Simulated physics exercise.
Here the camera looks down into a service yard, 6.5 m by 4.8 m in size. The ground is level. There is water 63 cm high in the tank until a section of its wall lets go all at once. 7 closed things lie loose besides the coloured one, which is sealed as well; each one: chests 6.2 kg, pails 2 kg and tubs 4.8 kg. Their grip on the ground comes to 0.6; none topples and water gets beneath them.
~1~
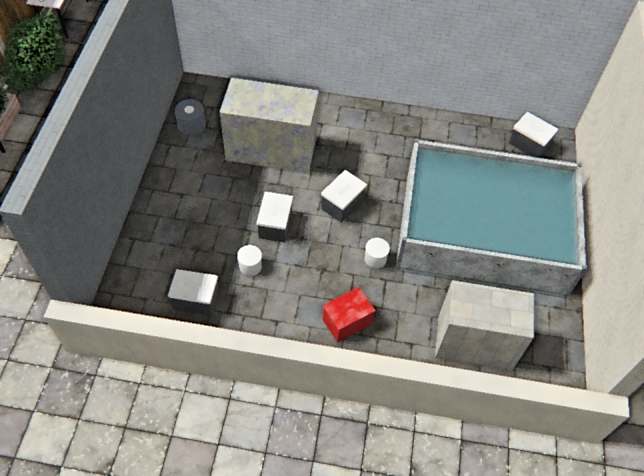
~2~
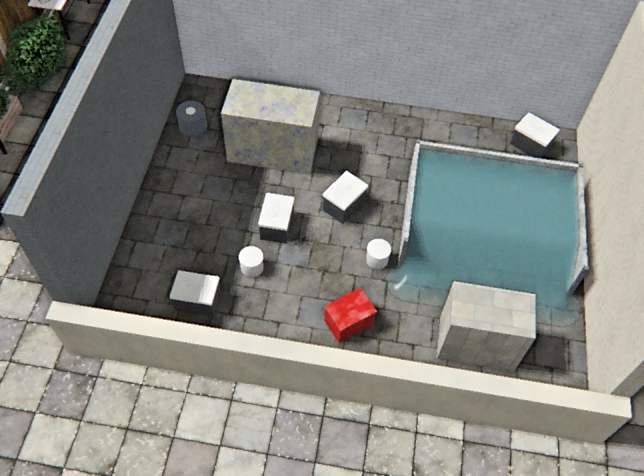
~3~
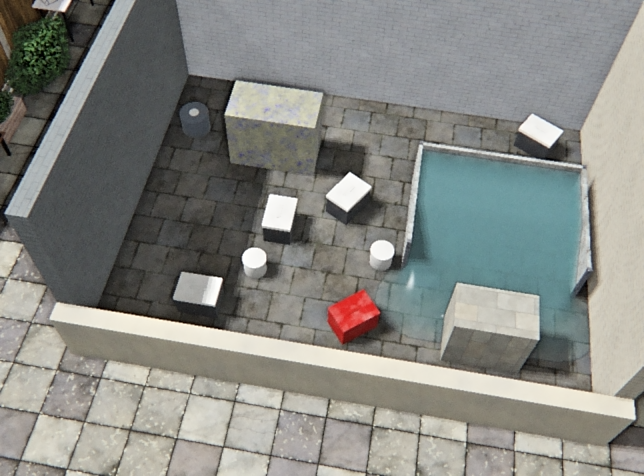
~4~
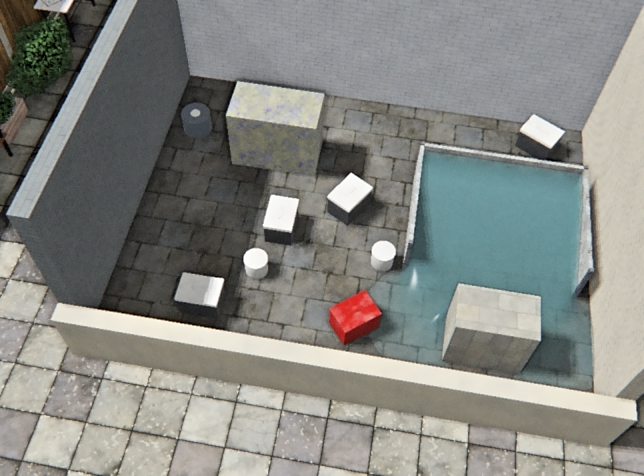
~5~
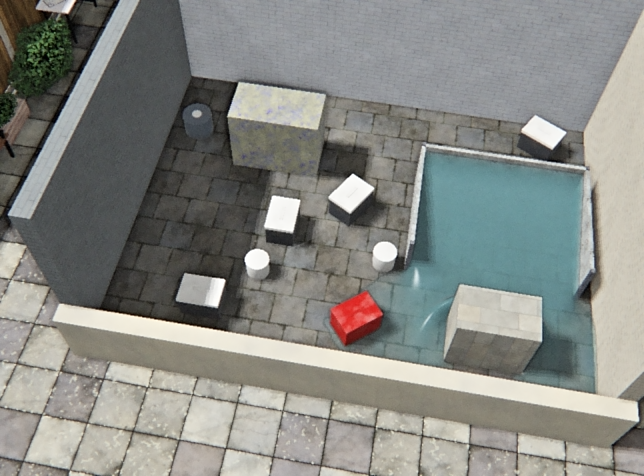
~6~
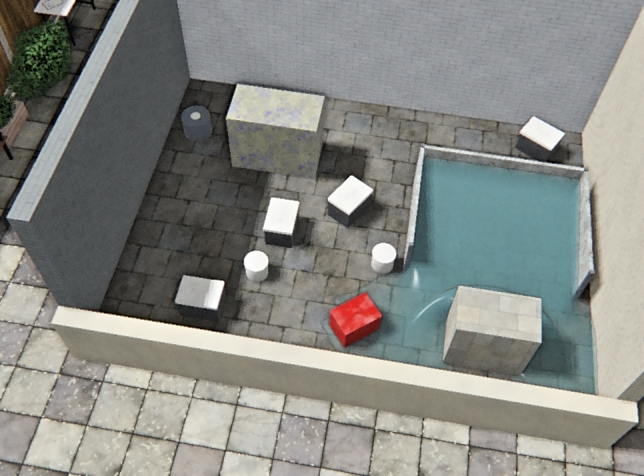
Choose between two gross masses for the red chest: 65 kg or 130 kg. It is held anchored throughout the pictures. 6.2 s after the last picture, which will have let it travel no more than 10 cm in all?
Of the two, only the bigger does it.
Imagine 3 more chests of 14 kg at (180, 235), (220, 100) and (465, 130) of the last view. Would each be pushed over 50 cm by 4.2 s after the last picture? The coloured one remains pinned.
In that order: Farther, then not as far, then not as far.
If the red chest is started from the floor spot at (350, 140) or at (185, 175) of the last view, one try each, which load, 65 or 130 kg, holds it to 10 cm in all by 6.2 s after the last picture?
In that order: The smaller is enough; it takes the larger.
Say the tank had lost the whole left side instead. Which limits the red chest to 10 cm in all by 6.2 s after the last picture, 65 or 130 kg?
Then the lighter mass suffices.
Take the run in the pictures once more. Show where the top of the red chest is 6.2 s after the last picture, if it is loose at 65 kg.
Estimated position: Close to (315, 303).
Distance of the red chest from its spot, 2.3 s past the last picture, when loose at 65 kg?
Shift: About 50 cm.
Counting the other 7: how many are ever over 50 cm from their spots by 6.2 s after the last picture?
I count 6 of them.
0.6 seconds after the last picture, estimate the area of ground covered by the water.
Roughly 10.5 m2.
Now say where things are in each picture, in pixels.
The red chest at (349, 308), on the bottom; water covers 4.0 m2; 0 of 8 have shifted, in the first frame.
The red chest at (351, 309) rests on the ground; 5.3 m2 under water; 0 of 8 have shifted, in the second frame.
The red chest at (354, 310), on the bottom; 6.5 m2 under water; 0 of 8 have shifted, in the third frame.
The red chest at (355, 311), on the bottom; water covers 7.5 m2; 0 of 8 have shifted, in the fourth frame.
The red chest at (357, 312), on the bottom; 8.1 m2 under water; 0 of 8 have shifted, in the fifth frame.
The red chest at (356, 313), on the bottom; water covers 8.3 m2; 0 of 8 have shifted, in the sixth frame.
Then, 0.6 s after the last picture the red chest would be 4 cm from its start with 65 kg and 0 cm from its start with 130 kg; 13 cm of water round it then.
Then, 2.3 s after the last picture the red chest would be 55 cm from its start with 65 kg and 0 cm from its start with 130 kg; 14 cm of water round it then.
Then, 4.2 s after the last picture the red chest would be 55 cm from its start with 65 kg and 0 cm from its start with 130 kg; 5 cm of water round it then.
Then, 6.2 s after the last picture the red chest would be 55 cm from its start with 65 kg and 0 cm from its start with 130 kg; 9 cm of water round it then.
